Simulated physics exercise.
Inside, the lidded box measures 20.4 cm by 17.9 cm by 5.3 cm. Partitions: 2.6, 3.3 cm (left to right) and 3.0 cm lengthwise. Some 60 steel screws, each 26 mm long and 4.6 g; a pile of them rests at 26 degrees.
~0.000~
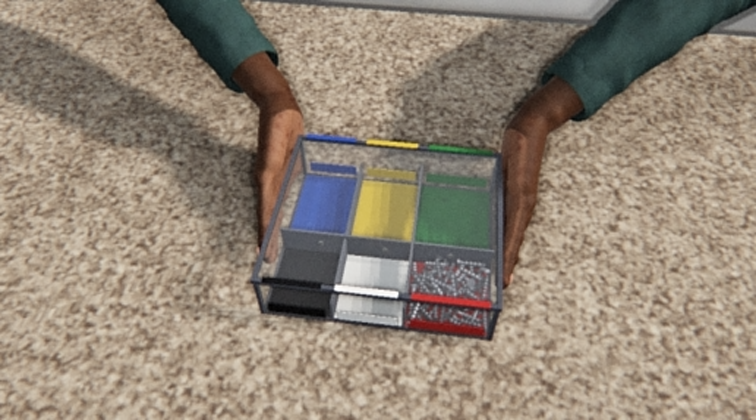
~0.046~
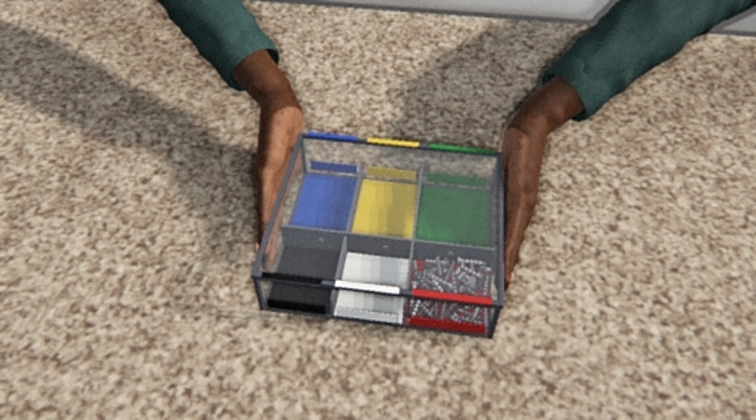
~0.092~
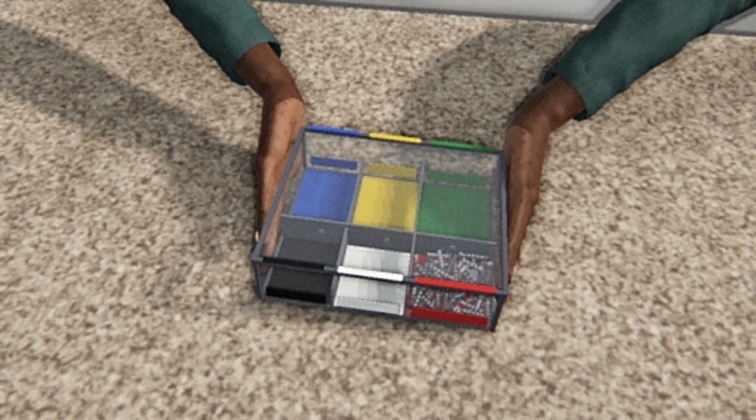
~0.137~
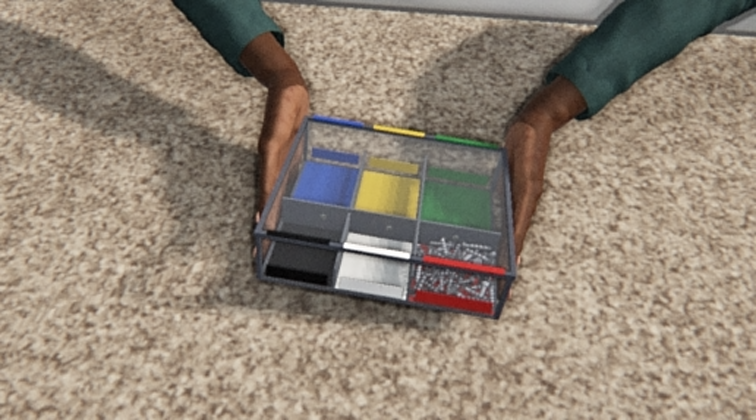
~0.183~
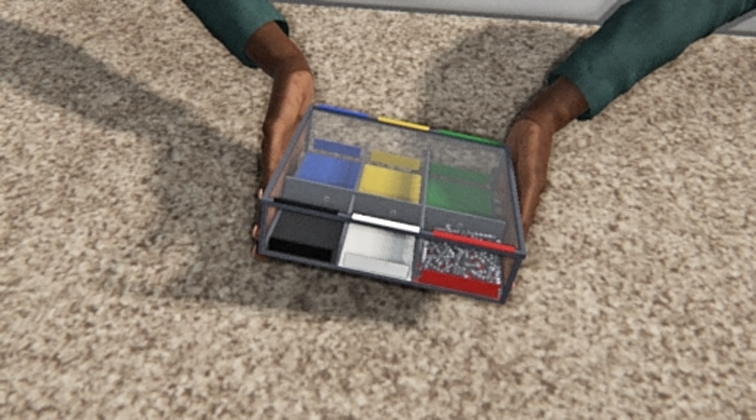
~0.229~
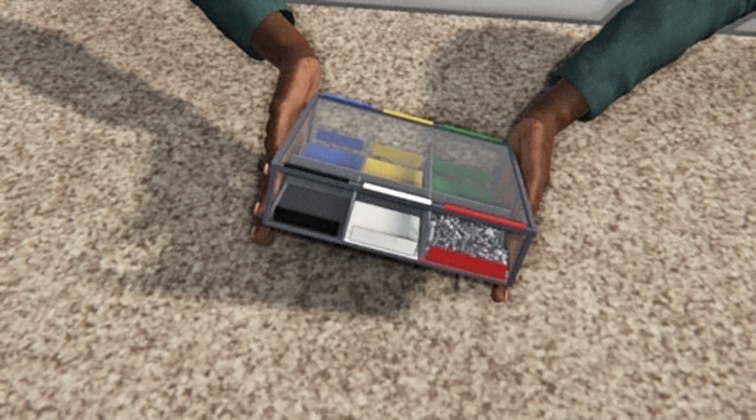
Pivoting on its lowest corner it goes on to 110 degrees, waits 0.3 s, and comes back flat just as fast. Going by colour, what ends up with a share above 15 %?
Red compartment: Above; blue compartment: Below; green compartment: Above; yellow compartment: Below; white compartment: Below; black compartment: Below.
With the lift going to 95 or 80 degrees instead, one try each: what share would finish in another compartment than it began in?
About 45 and 30 per cent.
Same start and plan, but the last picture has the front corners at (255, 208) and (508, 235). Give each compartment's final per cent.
Red 0, blue 0, green 85, yellow 15, white 0, black 0.
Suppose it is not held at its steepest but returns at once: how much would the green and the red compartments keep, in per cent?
Green 65, red 35.
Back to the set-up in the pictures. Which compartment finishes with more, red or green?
The green one has more.
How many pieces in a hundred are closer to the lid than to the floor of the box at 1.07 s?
Some 80 per cent.
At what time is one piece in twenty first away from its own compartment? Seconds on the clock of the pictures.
At about 0.70 s.
Then, at 1.07 s, tilt 110 degrees; red 45 %, green 55 %.
After 1.63 s, tilt 57 degrees; red 40 %, green 60 %.
After 2.24 s, tilt 0 degrees; red 40 %, green 60 %.
In the end, at 2.5 s, red 40 %, blue 0 %, green 60 %, yellow 0 %, white 0 %, black 0 %.
